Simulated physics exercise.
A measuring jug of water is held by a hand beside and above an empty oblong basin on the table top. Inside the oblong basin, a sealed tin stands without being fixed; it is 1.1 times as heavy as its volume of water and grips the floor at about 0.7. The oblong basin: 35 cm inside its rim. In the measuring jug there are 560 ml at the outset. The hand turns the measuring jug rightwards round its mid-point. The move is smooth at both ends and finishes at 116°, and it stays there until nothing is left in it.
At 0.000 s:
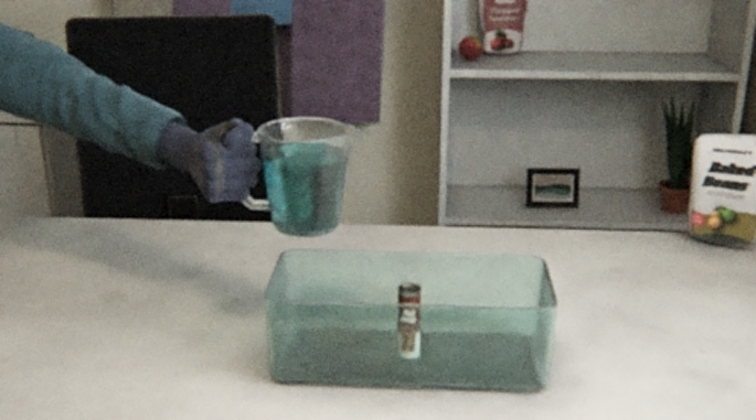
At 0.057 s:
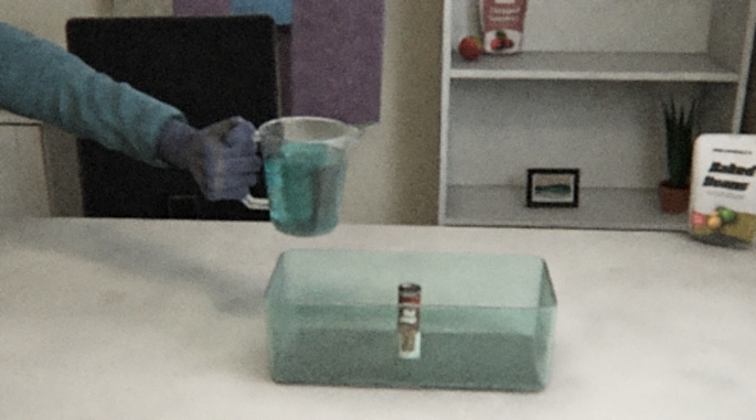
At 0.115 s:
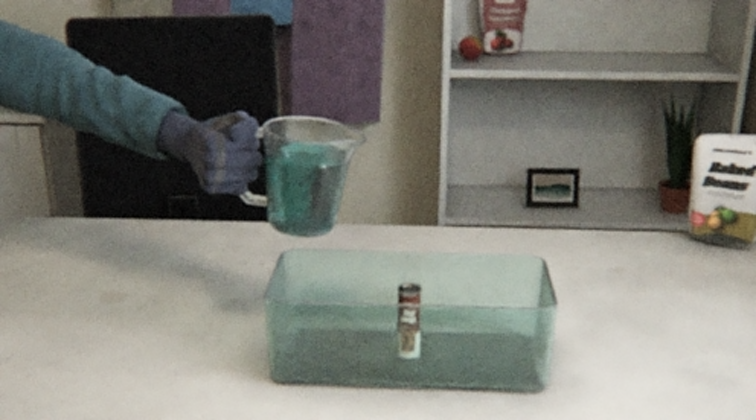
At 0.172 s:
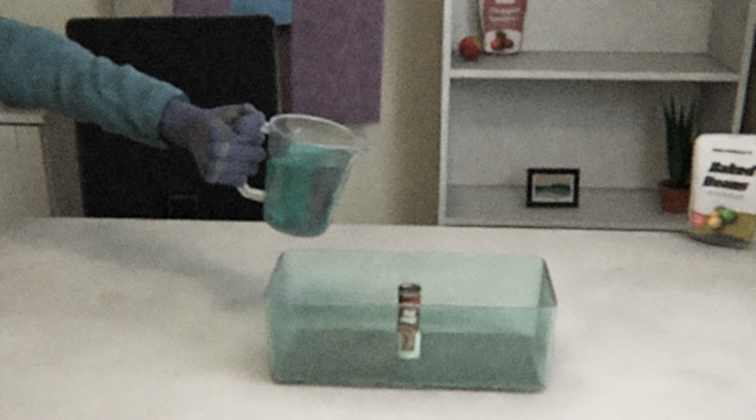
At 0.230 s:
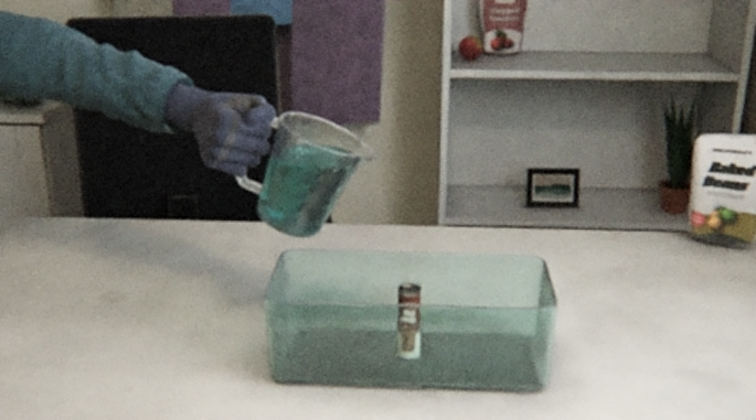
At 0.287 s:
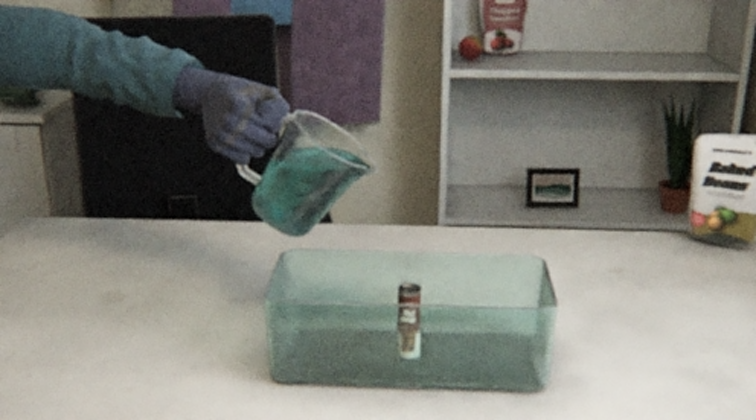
At the start, a gloved hand holds a clear measuring jug of teal water nearly upright above a greenish oblong basin with a small tin inside. The hand barely turns the jug at first, then tilts it steadily rightwards until it leans well over, its water shifting towards the pouring edge.
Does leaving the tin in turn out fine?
No.
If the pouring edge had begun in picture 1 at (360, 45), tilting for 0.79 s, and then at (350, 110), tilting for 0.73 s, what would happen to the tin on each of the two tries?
Try 1: Still standing; try 2: Tipped over.
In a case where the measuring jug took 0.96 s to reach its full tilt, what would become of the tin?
Result: Tin tipped over.
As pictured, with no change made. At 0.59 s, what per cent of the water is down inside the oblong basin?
I reckon close to 22 percent of it.
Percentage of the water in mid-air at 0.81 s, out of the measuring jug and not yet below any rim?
Estimate: About 7 in a hundred.
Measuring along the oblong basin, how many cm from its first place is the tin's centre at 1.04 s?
Centre to centre, close to 9 cm.
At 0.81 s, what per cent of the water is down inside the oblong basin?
Roughly 88 %.
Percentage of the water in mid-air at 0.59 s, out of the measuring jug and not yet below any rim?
About 24 per cent.
By 0.59 s the tilt is 98° and 54 per cent is still to pour; the tin stands where it began.
By 0.81 s the tilt is 116° and 5 per cent is still to pour; the tin leans 8°.
By 1.04 s the tilt is 116° and 0 per cent is still to pour; the tin lies on its side.
By 1.29 s the tilt is 116° and 0 per cent is still to pour; the tin lies on its side.
At rest the tin lies on its side.
